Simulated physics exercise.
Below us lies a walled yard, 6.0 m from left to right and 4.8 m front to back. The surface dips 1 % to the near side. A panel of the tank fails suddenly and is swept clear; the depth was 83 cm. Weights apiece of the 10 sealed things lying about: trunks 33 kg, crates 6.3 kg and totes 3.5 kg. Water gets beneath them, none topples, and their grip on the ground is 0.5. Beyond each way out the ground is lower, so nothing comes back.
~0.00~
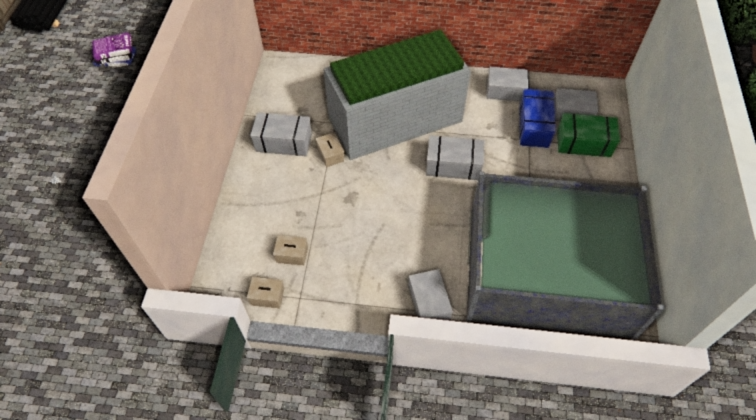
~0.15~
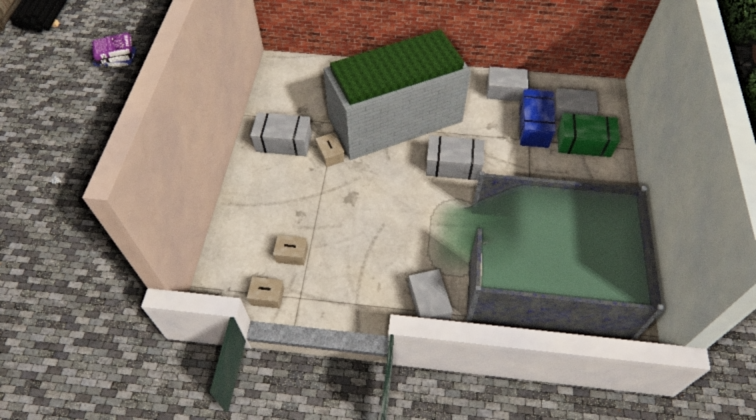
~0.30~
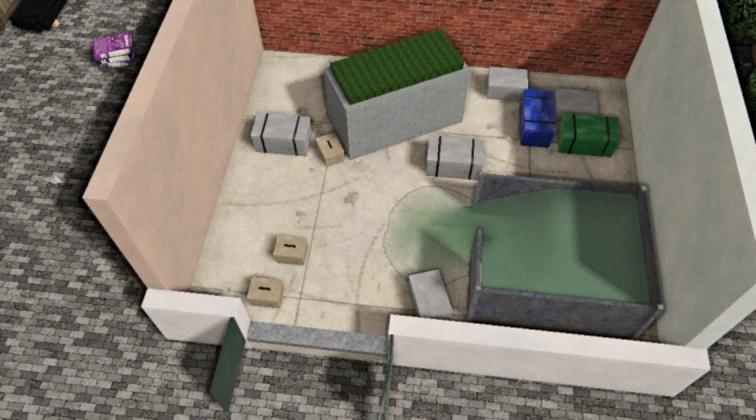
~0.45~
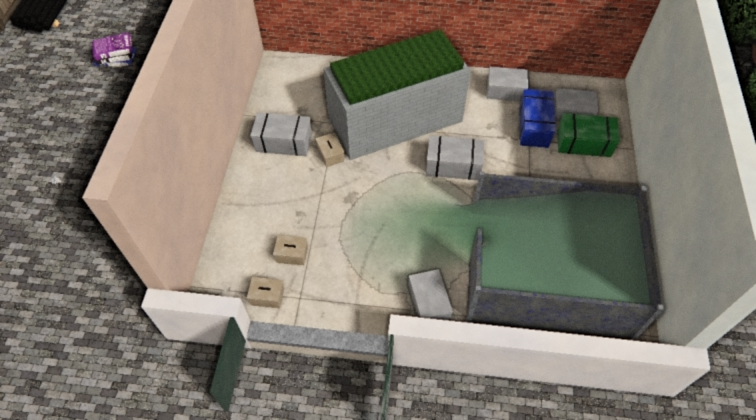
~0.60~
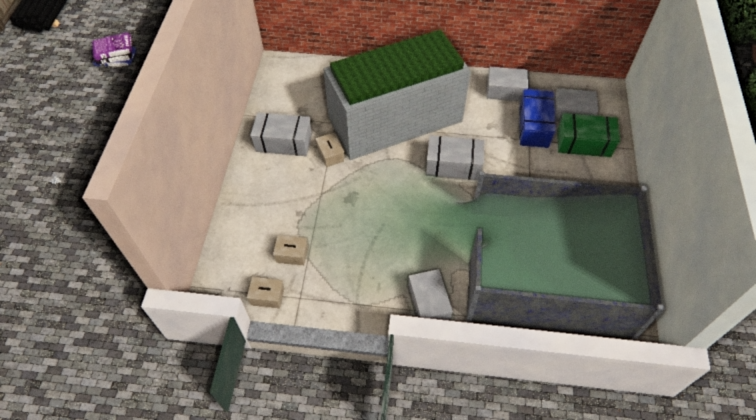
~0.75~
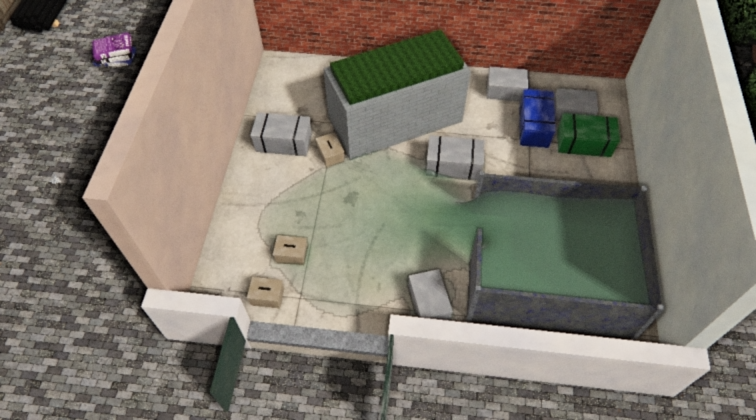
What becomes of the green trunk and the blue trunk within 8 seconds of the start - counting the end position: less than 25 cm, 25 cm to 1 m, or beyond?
Green trunk stays put; blue trunk stays put.
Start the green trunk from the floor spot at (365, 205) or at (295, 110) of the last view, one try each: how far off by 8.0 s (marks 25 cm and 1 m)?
In turn: It ends far away; it gets carried off.
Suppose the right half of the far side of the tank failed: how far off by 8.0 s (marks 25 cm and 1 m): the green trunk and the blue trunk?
In that case the green trunk travels far, the blue trunk travels far.
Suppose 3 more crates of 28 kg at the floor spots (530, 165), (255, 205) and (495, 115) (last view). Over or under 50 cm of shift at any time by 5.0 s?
In turn: Short of it, more, less.
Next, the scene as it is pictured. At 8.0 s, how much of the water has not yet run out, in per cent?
About 76 per cent.
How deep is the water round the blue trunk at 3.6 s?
About 2 cm.
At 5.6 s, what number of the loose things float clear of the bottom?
At that moment 3.
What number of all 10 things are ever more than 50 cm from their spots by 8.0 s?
6 of them.
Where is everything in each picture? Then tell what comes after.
The first picture shows the green trunk at (591, 127) rests on the ground; the blue trunk at (539, 110), on the bottom; 3.2 m2 under water; 0 of 10 have shifted.
The second picture shows the green trunk at (591, 127), on the bottom; the blue trunk at (539, 110), on the bottom; 3.8 m2 under water; 0 of 10 have shifted.
The third picture shows the green trunk at (591, 127) rests on the ground; the blue trunk at (539, 110), on the bottom; 4.7 m2 under water; 0 of 10 have shifted.
The fourth picture shows the green trunk at (591, 127), on the bottom; the blue trunk at (539, 110), on the bottom; water covers 5.9 m2; 0 of 10 have shifted.
The fifth picture shows the green trunk at (591, 127) rests on the ground; the blue trunk at (539, 110), on the bottom; water covers 7.3 m2; 0 of 10 have shifted.
The sixth picture shows the green trunk at (591, 127) rests on the ground; the blue trunk at (539, 110) rests on the ground; 8.8 m2 under water; 0 of 10 have shifted.
After 1.6 s the green trunk is near (591, 127), 0.0 m from its start, aground; the blue trunk is near (539, 110), 0.0 m from its start, aground; 0 of 10 are out; 2 afloat.
After 3.6 s the green trunk is near (591, 127), 0.0 m from its start, aground; the blue trunk is near (539, 110), 0.0 m from its start, aground; 0 of 10 are out; 2 afloat.
After 5.6 s the green trunk is near (591, 127), 0.0 m from its start, aground; the blue trunk is near (539, 110), 0.0 m from its start, aground; 2 of 10 are out; 3 afloat.
After 8.0 s the green trunk is near (591, 127), 0.0 m from its start, aground; the blue trunk is near (539, 110), 0.0 m from its start, aground; 2 of 10 are out; 5 afloat.
